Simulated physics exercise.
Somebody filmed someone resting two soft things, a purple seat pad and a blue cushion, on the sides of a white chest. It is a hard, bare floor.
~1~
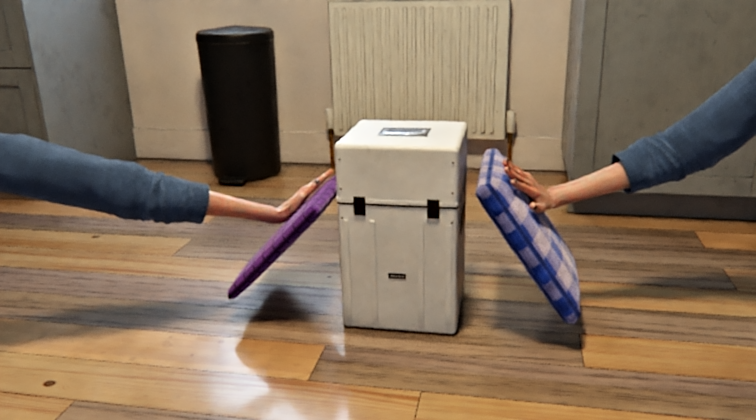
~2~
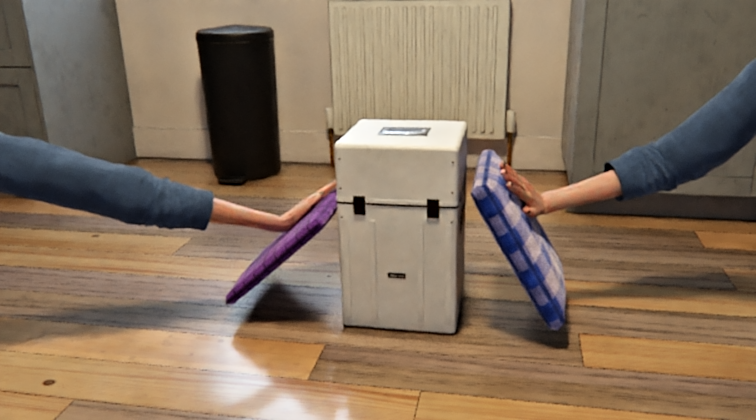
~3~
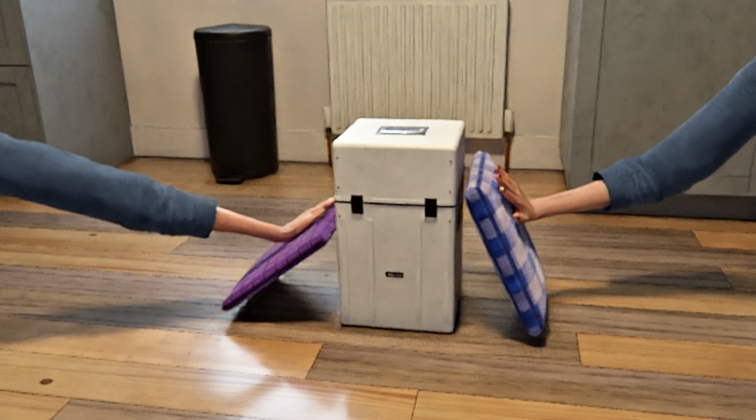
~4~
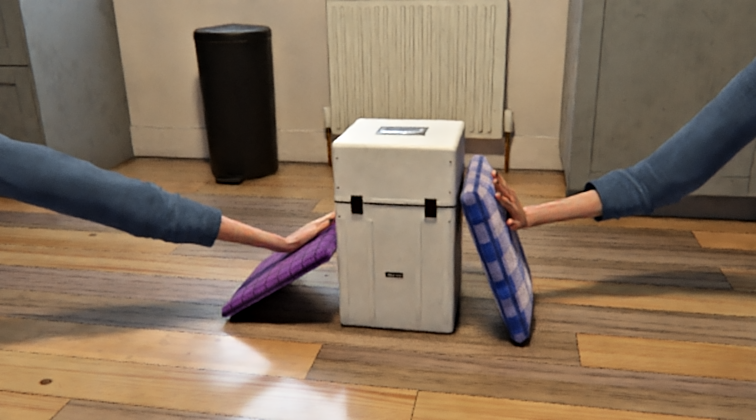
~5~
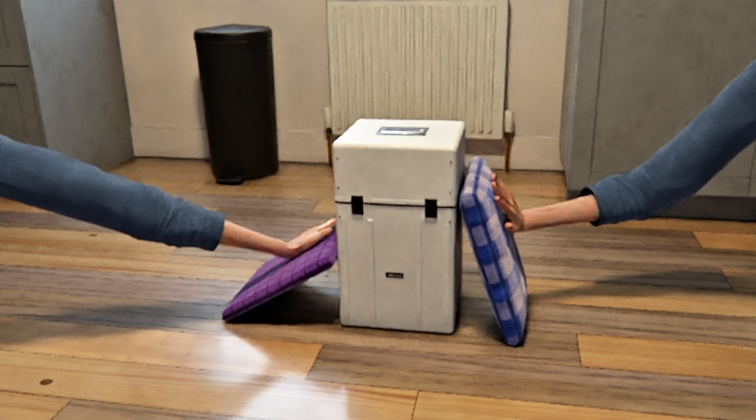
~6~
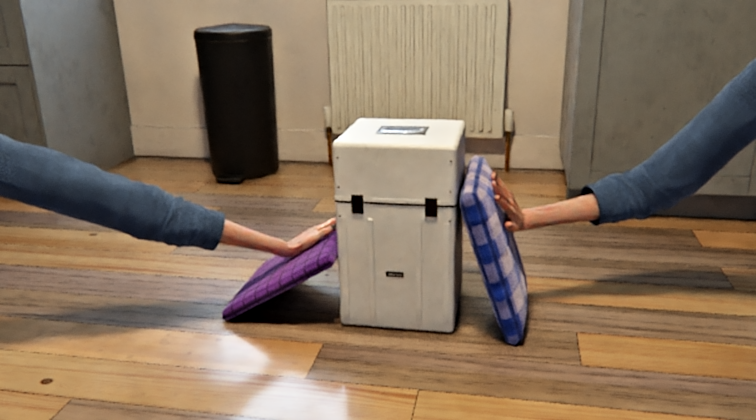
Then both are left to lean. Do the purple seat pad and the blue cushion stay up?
The purple seat pad slides down flat. The blue cushion keeps leaning.
Then, 0.30 s past the final frame, seat pad flat on the floor near (288, 290); cushion still up near (493, 246).
When it is over, seat pad flat on the floor near (289, 289); cushion still up near (493, 245). The purple seat pad slips and lies down and the blue cushion holds its lean.
